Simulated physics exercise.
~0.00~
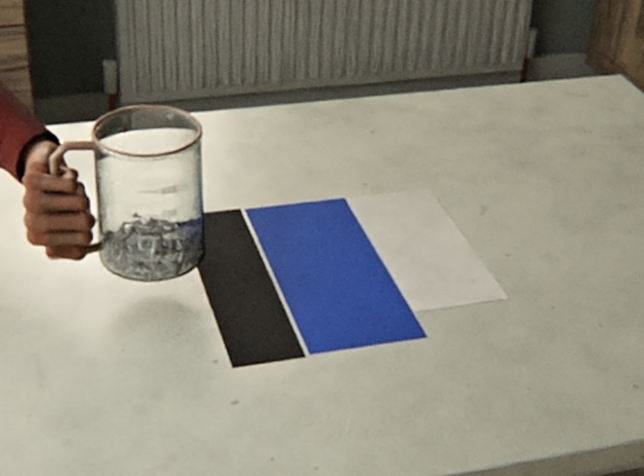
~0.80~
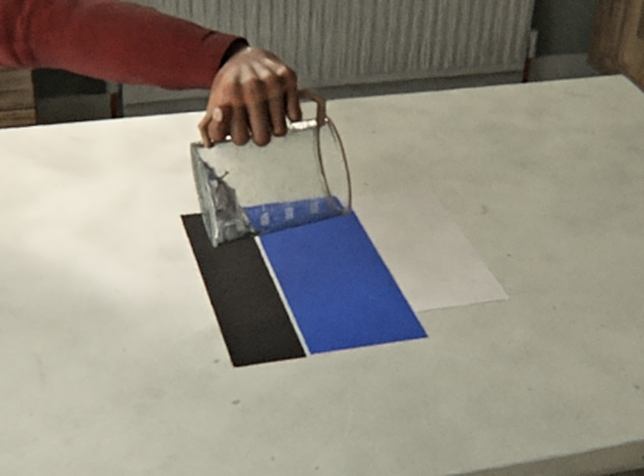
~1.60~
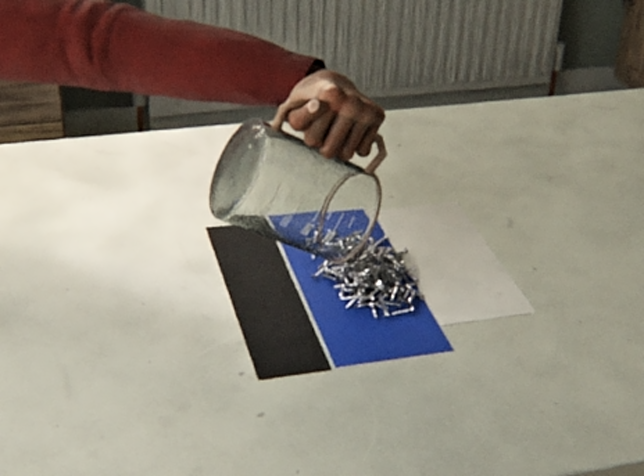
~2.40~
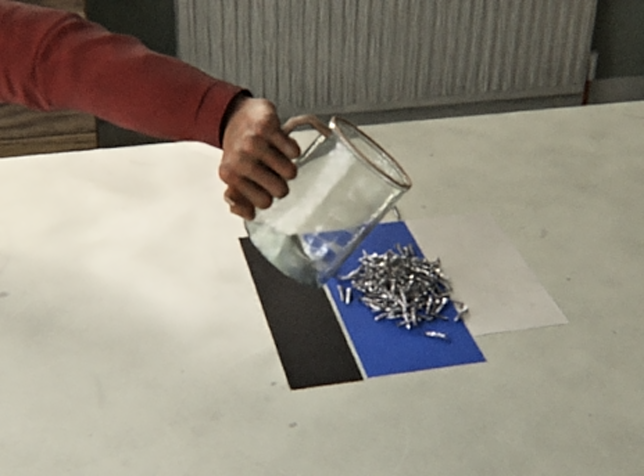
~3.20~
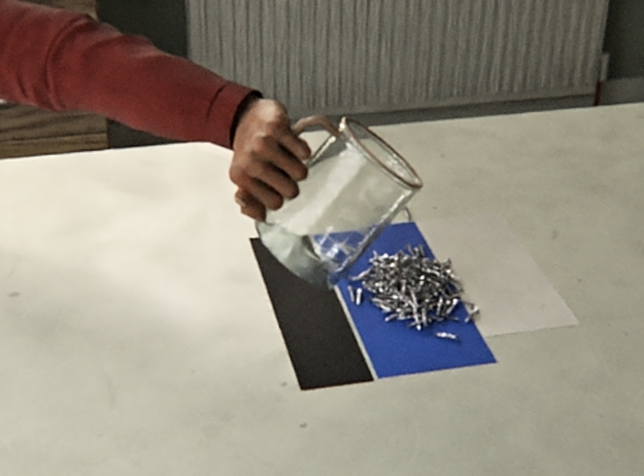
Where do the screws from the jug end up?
Nearly all of them end up in a pile on the blue mat, while the jug, the other two mats and the rest of the table hold few or none.
